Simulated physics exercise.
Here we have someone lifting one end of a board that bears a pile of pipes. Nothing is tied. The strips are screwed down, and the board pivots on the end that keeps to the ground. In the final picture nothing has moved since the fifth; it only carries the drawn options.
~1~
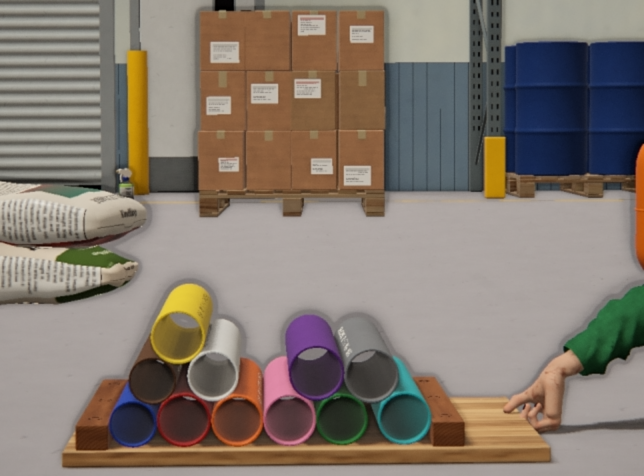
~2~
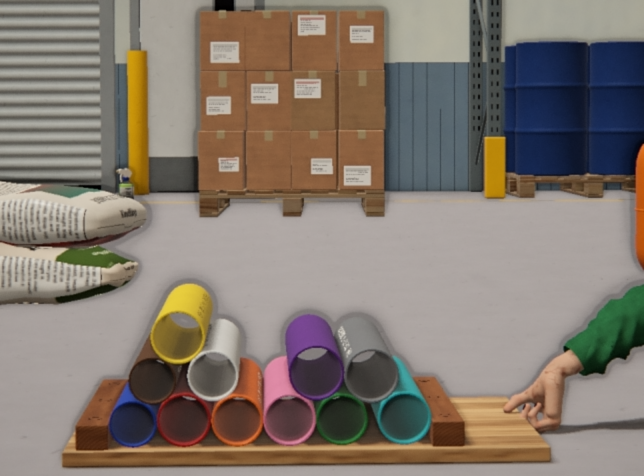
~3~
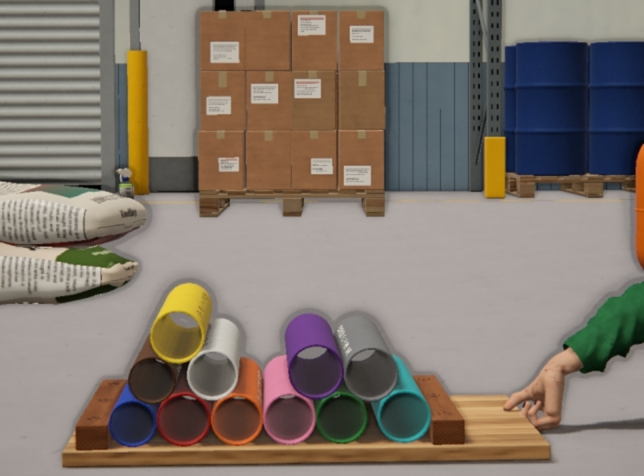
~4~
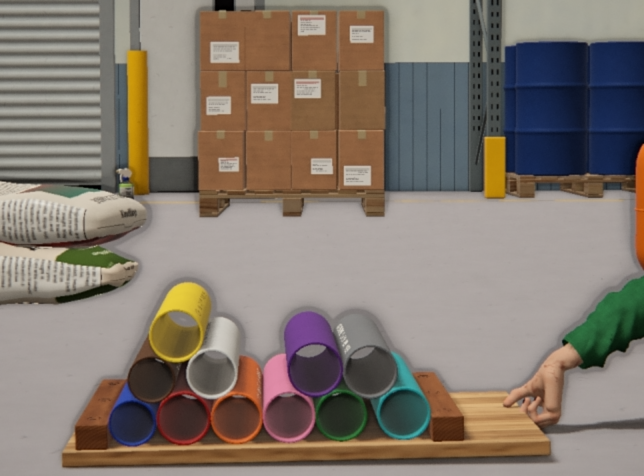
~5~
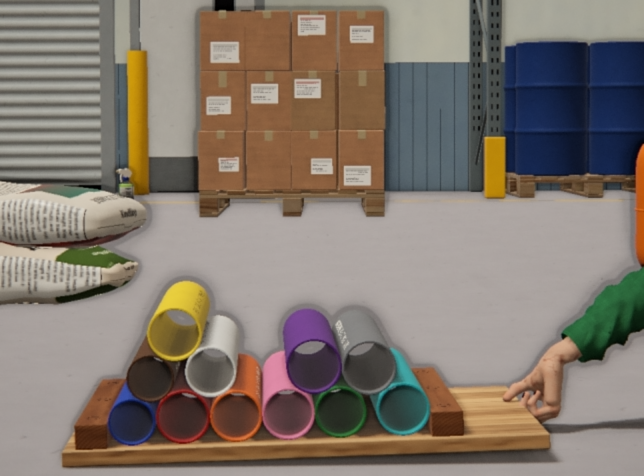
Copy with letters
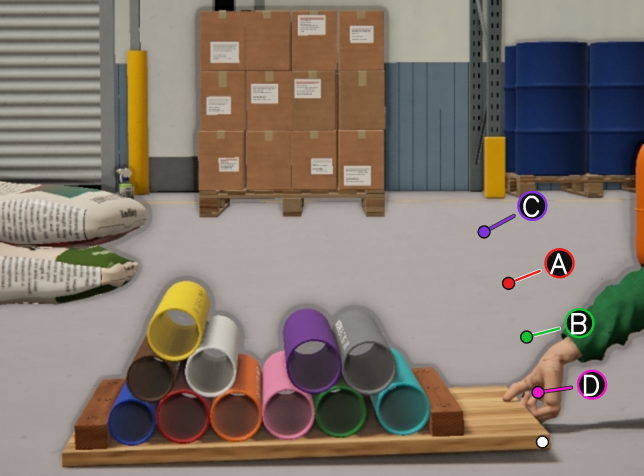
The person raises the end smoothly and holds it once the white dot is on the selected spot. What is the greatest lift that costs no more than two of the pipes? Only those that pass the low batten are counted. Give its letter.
The highest mark that will do is A.
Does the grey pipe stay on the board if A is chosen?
Yes.
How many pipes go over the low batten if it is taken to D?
It comes to none.
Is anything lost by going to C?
Yes.
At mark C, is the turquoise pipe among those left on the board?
Yes.
On the marked copy, A at (508, 283); B at (527, 337); C at (484, 232); D at (538, 392); the white dot at (543, 442).
Following A. Soon after the start, board at 15°.
Later, board at 21°.
In the end, board at 21°, two over the low batten (brown, yellow).
As for the rest, B none over the low batten; C five over the low batten; D none over the low batten.
